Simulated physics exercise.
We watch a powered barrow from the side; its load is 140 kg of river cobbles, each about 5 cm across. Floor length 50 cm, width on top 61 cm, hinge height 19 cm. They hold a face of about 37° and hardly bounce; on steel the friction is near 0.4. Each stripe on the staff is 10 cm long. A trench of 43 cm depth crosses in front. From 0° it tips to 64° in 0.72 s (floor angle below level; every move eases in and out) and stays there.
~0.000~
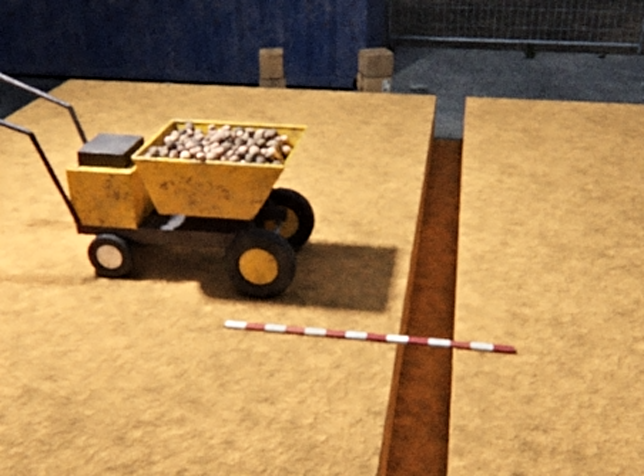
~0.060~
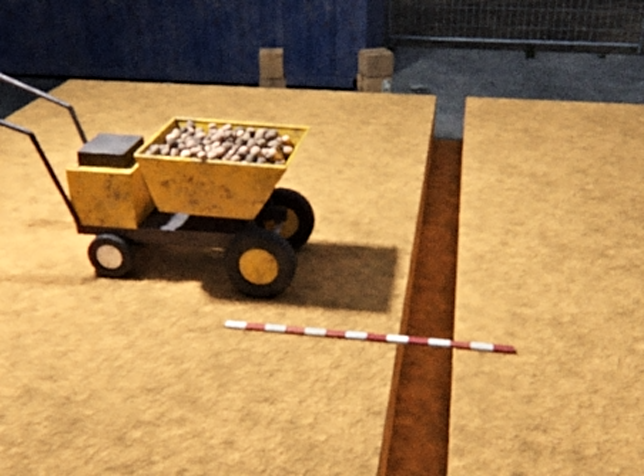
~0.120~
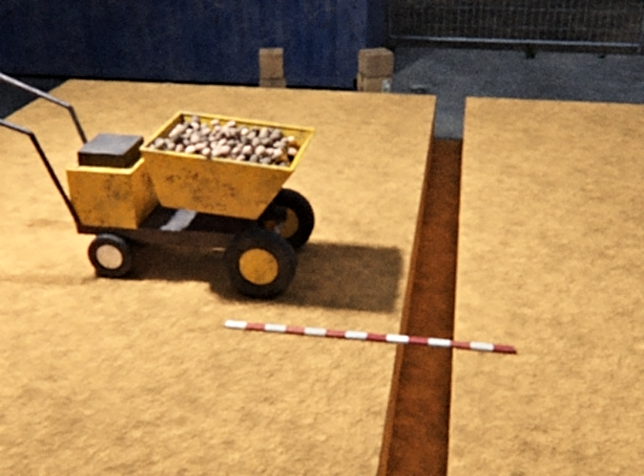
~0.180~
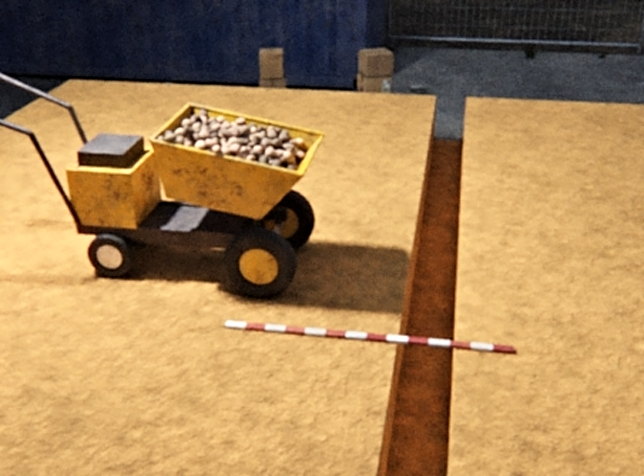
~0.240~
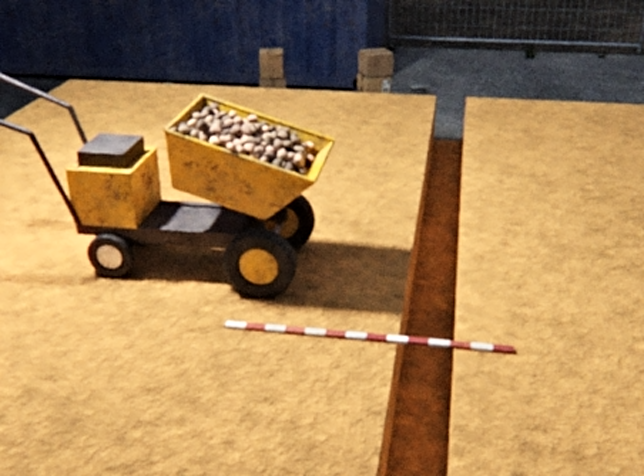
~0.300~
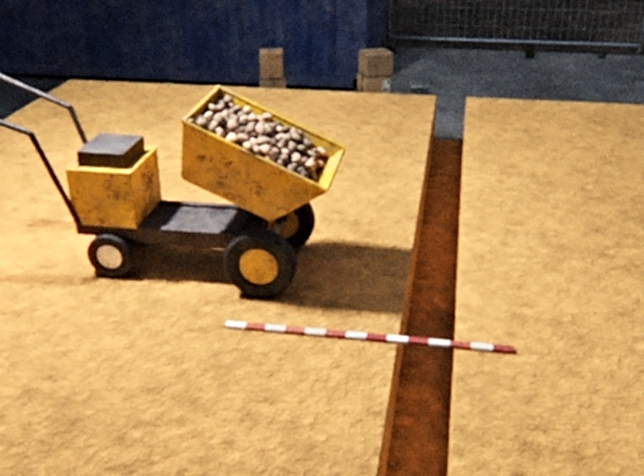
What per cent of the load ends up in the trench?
Close to 54 in a hundred.
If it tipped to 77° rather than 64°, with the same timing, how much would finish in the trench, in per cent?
In that case some 80 per cent.
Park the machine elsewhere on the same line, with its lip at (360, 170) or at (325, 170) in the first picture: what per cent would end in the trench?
Near 20 per cent from the first place, 40 from the second.
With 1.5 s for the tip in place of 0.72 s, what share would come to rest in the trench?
In that case some 50 per cent.
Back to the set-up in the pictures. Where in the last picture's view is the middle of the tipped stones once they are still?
Near (429, 332).
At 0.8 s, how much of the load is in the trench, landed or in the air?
About 15 per cent by then.
After 0.5 s the floor is at 54°; 100 % in the tray; the foremost stones are at (360, 211).
After 0.8 s the floor is at 64°; 78 % in the tray, 8 % short of the trench, 14 % in the trench; the foremost stones are at (444, 298).
After 1.2 s the floor is at 64°; 47 % in the tray, 7 % short of the trench, 41 % in the trench, 5 % past the trench; the foremost stones are at (537, 277).
After 3.1 s the floor is at 64°; 29 % in the tray, 12 % short of the trench, 54 % in the trench, 5 % past the trench; the foremost stones are past the picture's edge.
